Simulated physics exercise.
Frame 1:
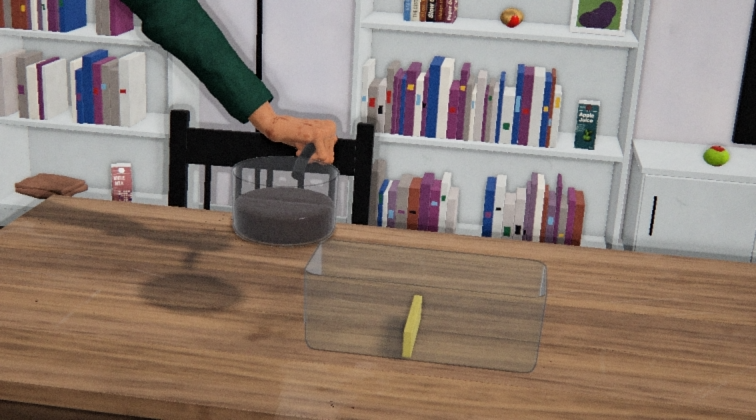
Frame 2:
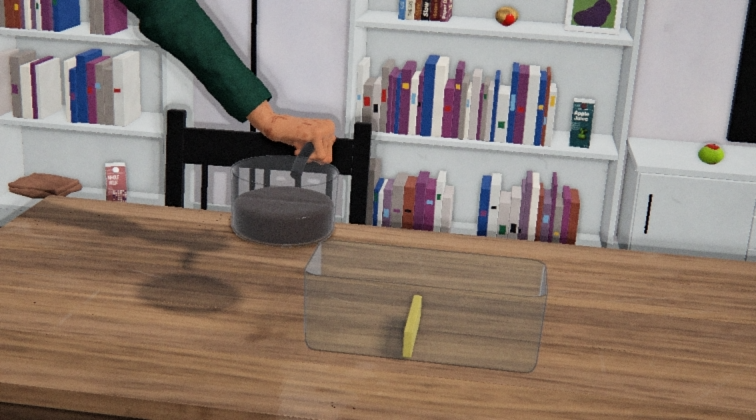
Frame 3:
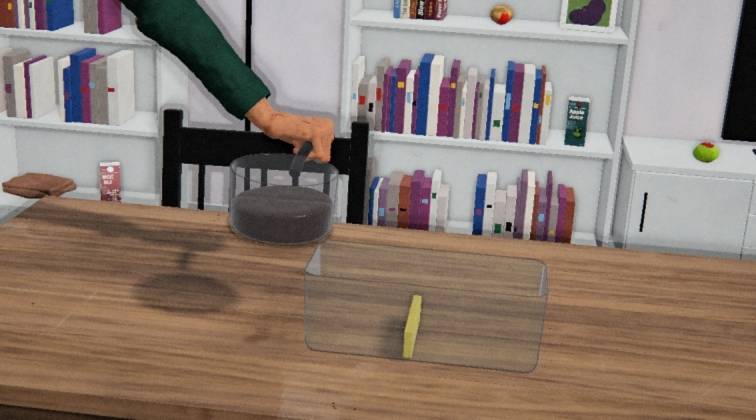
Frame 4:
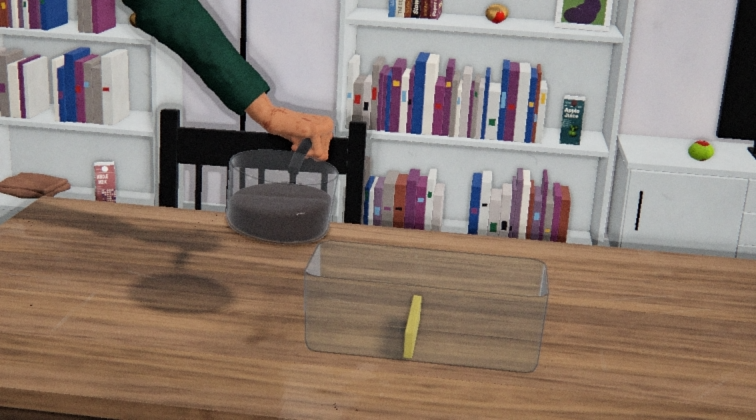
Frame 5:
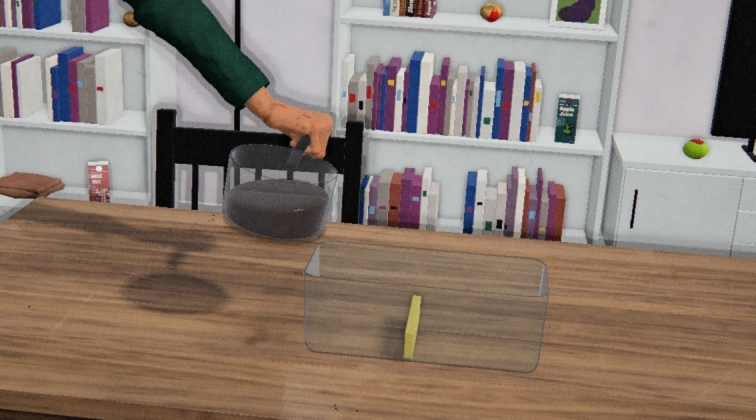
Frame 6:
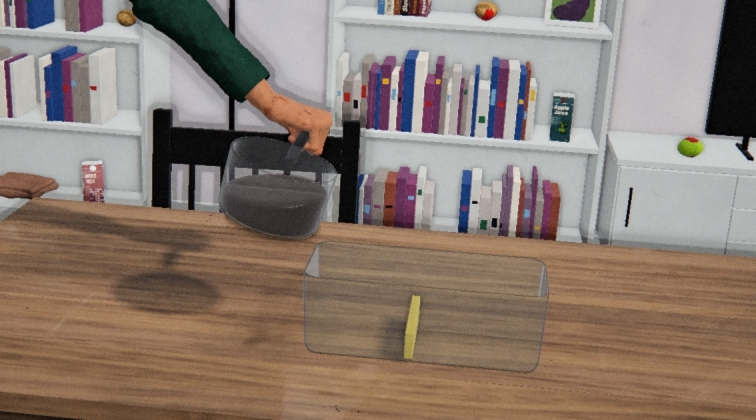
A glass pot of dark coffee slowly tilting to the right in a hand above a table with a clear basin.
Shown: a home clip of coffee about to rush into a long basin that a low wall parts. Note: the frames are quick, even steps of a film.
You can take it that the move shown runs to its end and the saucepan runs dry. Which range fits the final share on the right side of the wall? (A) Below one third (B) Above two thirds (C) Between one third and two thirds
Below one third (A).
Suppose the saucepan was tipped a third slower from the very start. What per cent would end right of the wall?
I'd put it at some 10 percent.
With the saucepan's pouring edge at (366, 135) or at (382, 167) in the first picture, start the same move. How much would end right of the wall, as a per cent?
In order, some 85 and 90 percent.
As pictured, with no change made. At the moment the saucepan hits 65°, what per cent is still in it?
Roughly 85 percent.
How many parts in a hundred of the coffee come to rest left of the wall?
That works out near 75 in every hundred.
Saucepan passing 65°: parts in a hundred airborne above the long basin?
15 per cent.
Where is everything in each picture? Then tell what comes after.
It leans 0°; its right rim is at (337, 177); the coffee meets the walls at (237, 196) and (335, 206); the long basin's rim runs from (313, 257) to (546, 280); the wall's top is at (413, 314), in the first frame.
It leans 1°; its right rim is at (337, 177); the coffee meets the walls at (236, 196) and (334, 205), in the second frame.
It leans 3°; its right rim is at (337, 177); the coffee meets the walls at (235, 195) and (333, 203), in the third frame.
It leans 6°; its right rim is at (337, 178); the coffee meets the walls at (233, 194) and (331, 200), in the fourth frame.
It leans 10°; its right rim is at (336, 178); the coffee meets the walls at (229, 189) and (330, 197), in the fifth frame.
It leans 15°; its right rim is at (335, 178); the coffee meets the walls at (225, 184) and (328, 194), in the sixth frame.
A moment on, the saucepan is tipped part way and 84 per cent is still to pour, 0 is left of the wall and 0 right of it.
Next, the saucepan is tipped on its side and 31 per cent is still to pour, 32 is left of the wall and 10 right of it.
Then the saucepan is tipped on its side and 7 per cent is still to pour, 64 is left of the wall and 22 right of it.
Later the saucepan is tipped on its side and 2 per cent is still to pour, 73 is left of the wall and 23 right of it.
In the end 73 per cent lies left of the wall, 24 right of it and 1 outside.
